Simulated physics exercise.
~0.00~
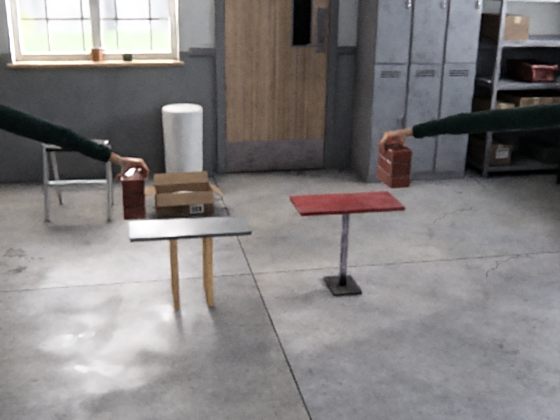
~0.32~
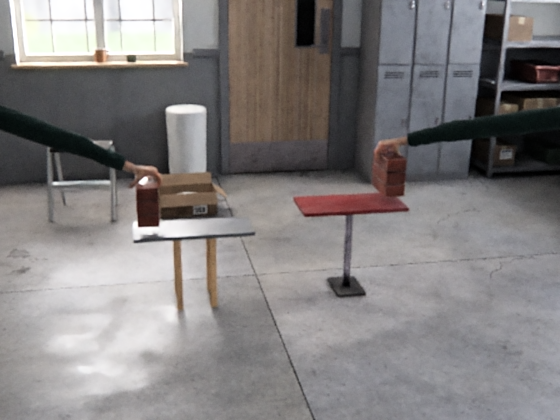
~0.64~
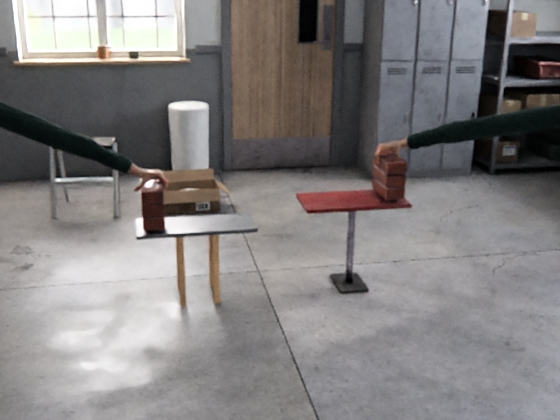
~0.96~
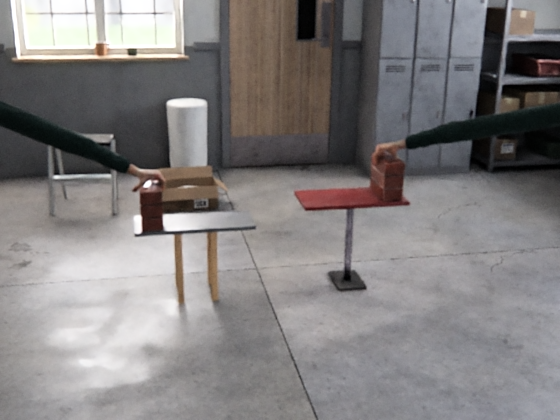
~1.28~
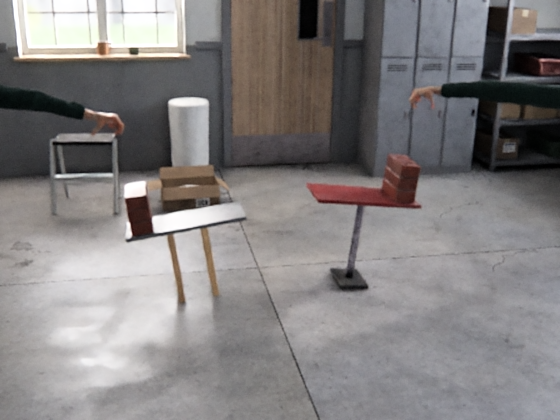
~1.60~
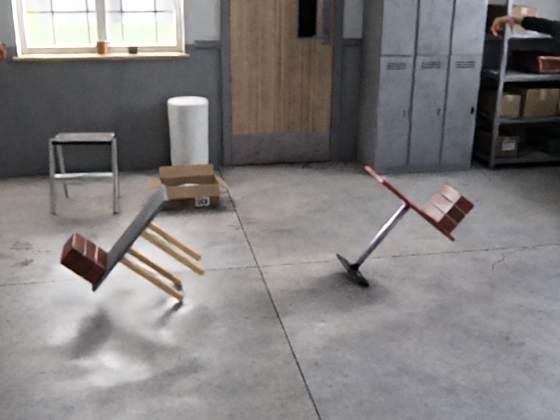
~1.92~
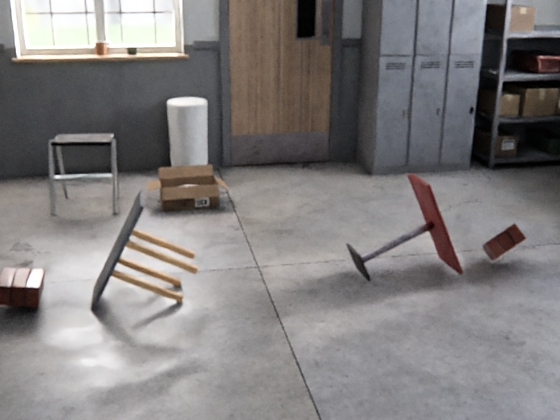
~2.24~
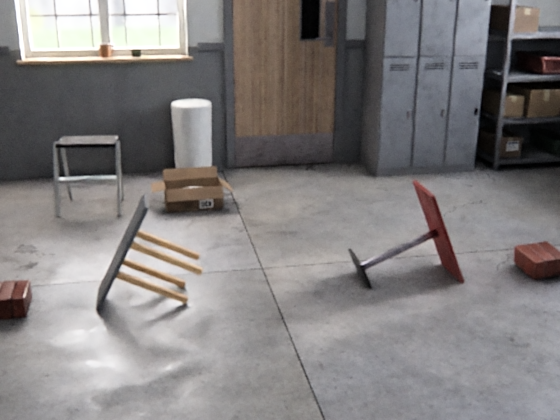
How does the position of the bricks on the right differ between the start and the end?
At the start a hand holds them in the air above the right end of the red table. By the end they lie on the floor at the far right, beyond the tipped-over table.
Two hands setting red bricks on the outer edges of a grey stand and a red table, both toppling outward once released.
